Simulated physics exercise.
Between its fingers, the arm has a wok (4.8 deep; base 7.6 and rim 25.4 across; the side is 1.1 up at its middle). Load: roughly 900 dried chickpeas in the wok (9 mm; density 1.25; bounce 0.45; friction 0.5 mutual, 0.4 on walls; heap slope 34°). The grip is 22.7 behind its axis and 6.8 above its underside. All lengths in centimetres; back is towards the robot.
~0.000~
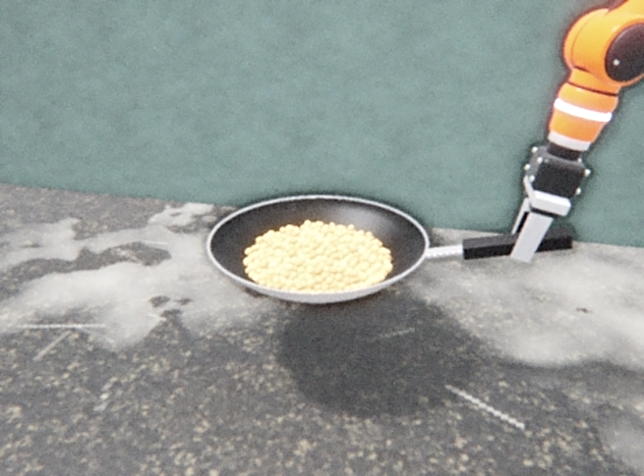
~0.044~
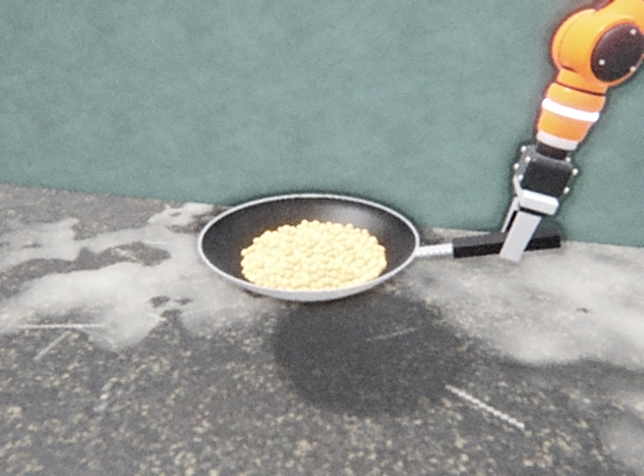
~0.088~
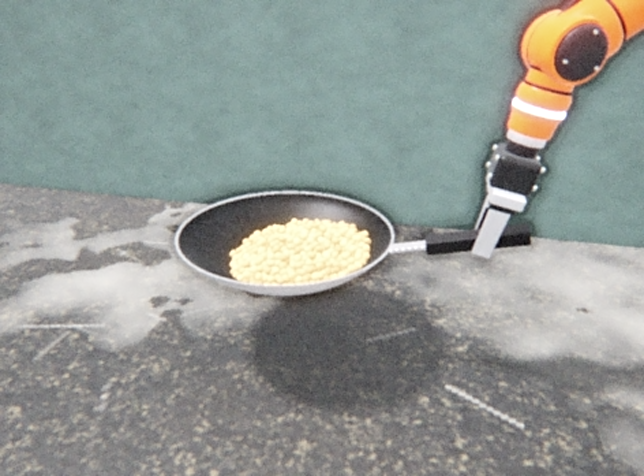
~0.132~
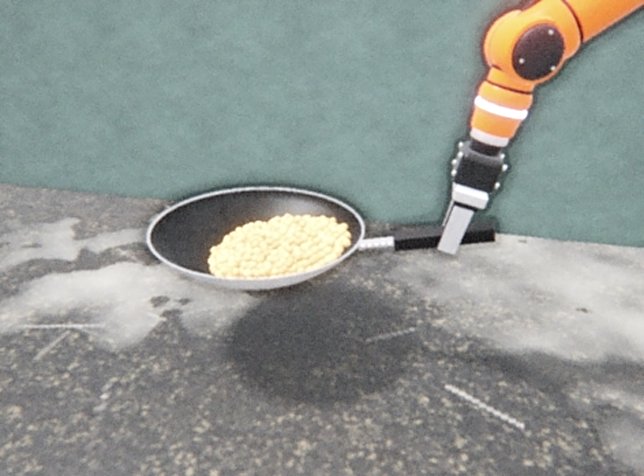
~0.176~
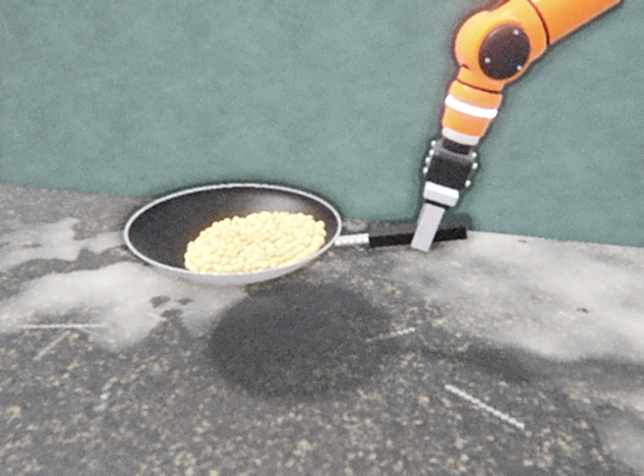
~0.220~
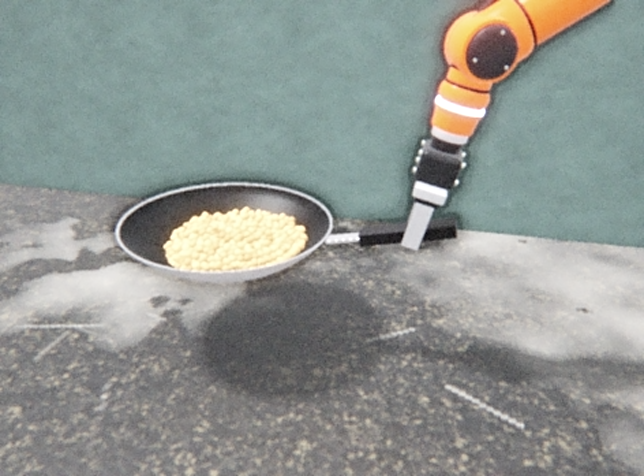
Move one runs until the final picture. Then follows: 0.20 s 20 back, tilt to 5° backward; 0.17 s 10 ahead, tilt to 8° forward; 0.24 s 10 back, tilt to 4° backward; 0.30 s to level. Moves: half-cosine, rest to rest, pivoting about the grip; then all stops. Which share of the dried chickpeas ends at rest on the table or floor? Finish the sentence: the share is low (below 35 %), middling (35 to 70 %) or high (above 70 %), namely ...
The share is low, below 35 %.
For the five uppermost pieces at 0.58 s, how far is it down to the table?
They are some 23 cm up.
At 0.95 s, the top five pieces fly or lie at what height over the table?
Close to 15 cm.
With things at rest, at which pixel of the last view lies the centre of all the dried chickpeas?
About (383, 268).
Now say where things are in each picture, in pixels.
The first frame shows the wok middle at (318, 255), level; upper third of the load around (320, 250), from x 250 to 390, top at y 225; 900 in the wok.
The second frame shows the wok middle at (309, 253), level; upper third of the load around (320, 249), from x 245 to 385, top at y 225.
The third frame shows the wok middle at (287, 249), level; upper third of the load around (315, 245), from x 235 to 365, top at y 220.
The fourth frame shows the wok middle at (259, 244), tilted 1° backward; upper third of the load around (299, 241), from x 210 to 345, top at y 220.
The fifth frame shows the wok middle at (238, 240), tilted 2° backward; upper third of the load around (273, 238), from x 190 to 325, top at y 215.
The sixth frame shows the wok middle at (229, 239), tilted 2° backward; upper third of the load around (235, 235), from x 165 to 305, top at y 210; 900 in the wok.
After 0.58 s, tilted 8° forward, highest piece 25 above the table; 687 in the wok, 23 on the table or floor, 190 in flight or on a rim.
After 0.95 s, tilted 3° backward, highest piece 15 above the table; 715 in the wok, 175 on the table or floor, 10 in flight or on a rim.
After 1.33 s, level, highest piece 14 above the table; 715 in the wok, 185 on the table or floor.
After 2.38 s, level, highest piece 14 above the table; 715 in the wok, 185 on the table or floor.
In the end, 715 in the wok, 185 on the table or floor. That is 21 % on the table or floor.
